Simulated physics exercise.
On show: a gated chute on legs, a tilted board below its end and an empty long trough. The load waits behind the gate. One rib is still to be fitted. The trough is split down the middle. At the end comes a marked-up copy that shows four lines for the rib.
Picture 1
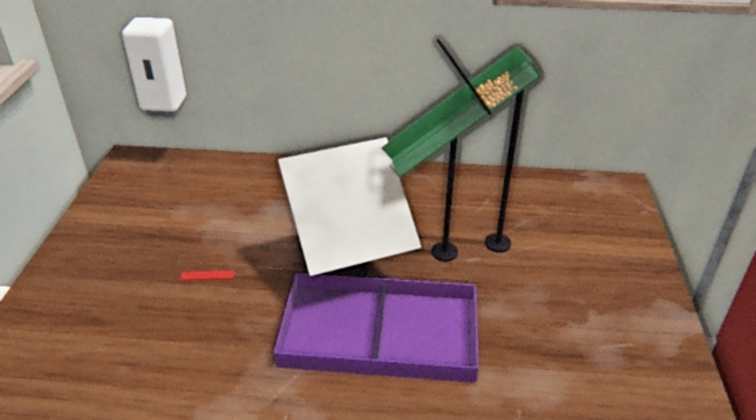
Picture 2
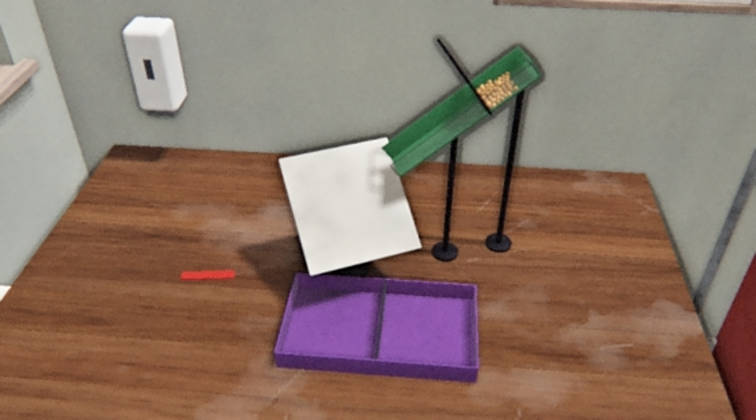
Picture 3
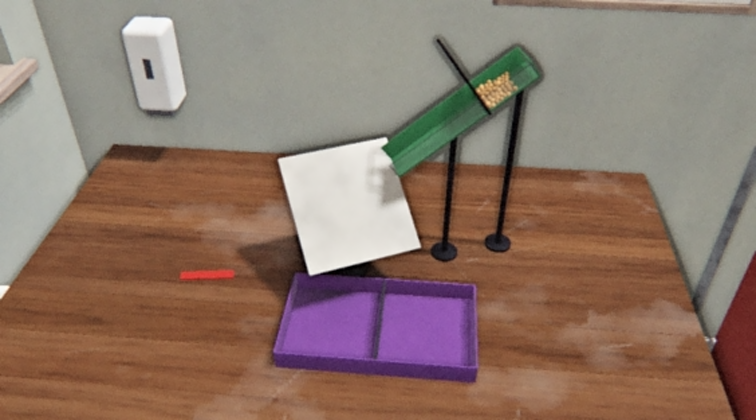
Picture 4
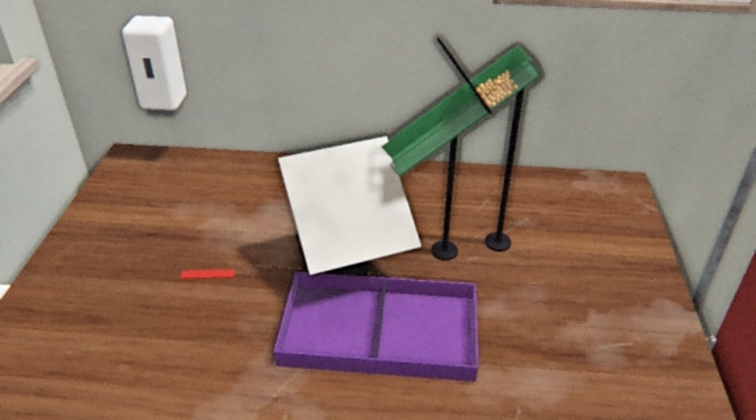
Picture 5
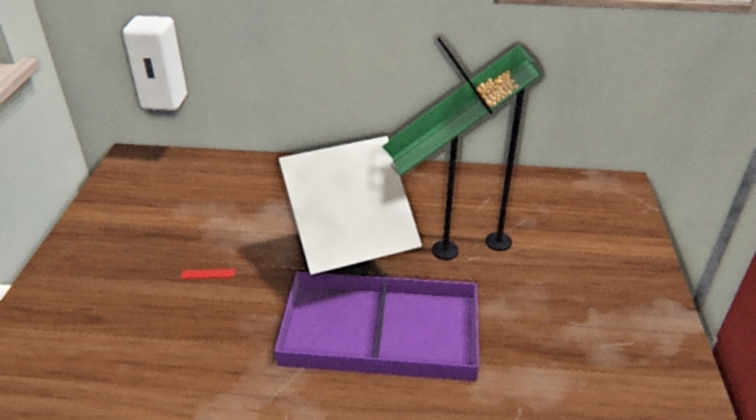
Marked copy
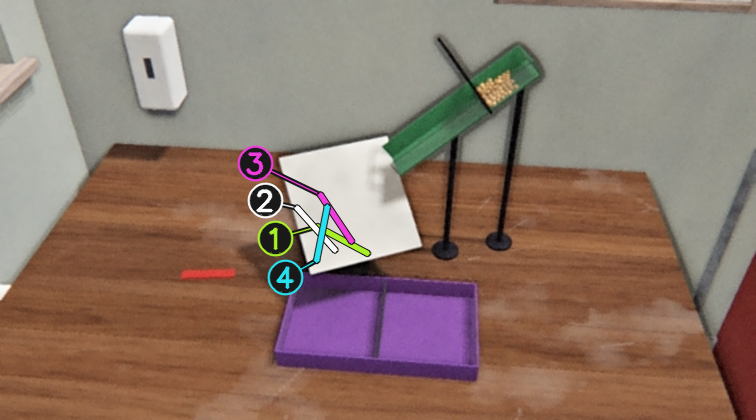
Wooden table holding a sloping green chute with beads behind its gate, a tilted white board and an empty purple trough, all motionless.
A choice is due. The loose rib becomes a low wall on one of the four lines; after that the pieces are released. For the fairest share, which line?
3 works best here.
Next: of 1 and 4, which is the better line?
That is line 1.
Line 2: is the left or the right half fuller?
More lands on the left.
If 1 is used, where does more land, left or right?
More lands on the right.
On the marked copy, line 1 from (317, 226) to (367, 253); line 2 from (297, 208) to (335, 250); line 3 from (320, 194) to (351, 241); line 4 from (327, 206) to (316, 260).
For line 1, of what is caught, close to a quarter in the left half, the bulk in the right.
For line 2, of what is caught, all but a few in the left half, a small share in the right.
For line 3, of what is caught, close to half in the left half, close to half in the right.
For line 4, of what is caught, all but a few in the left half, a small share in the right.
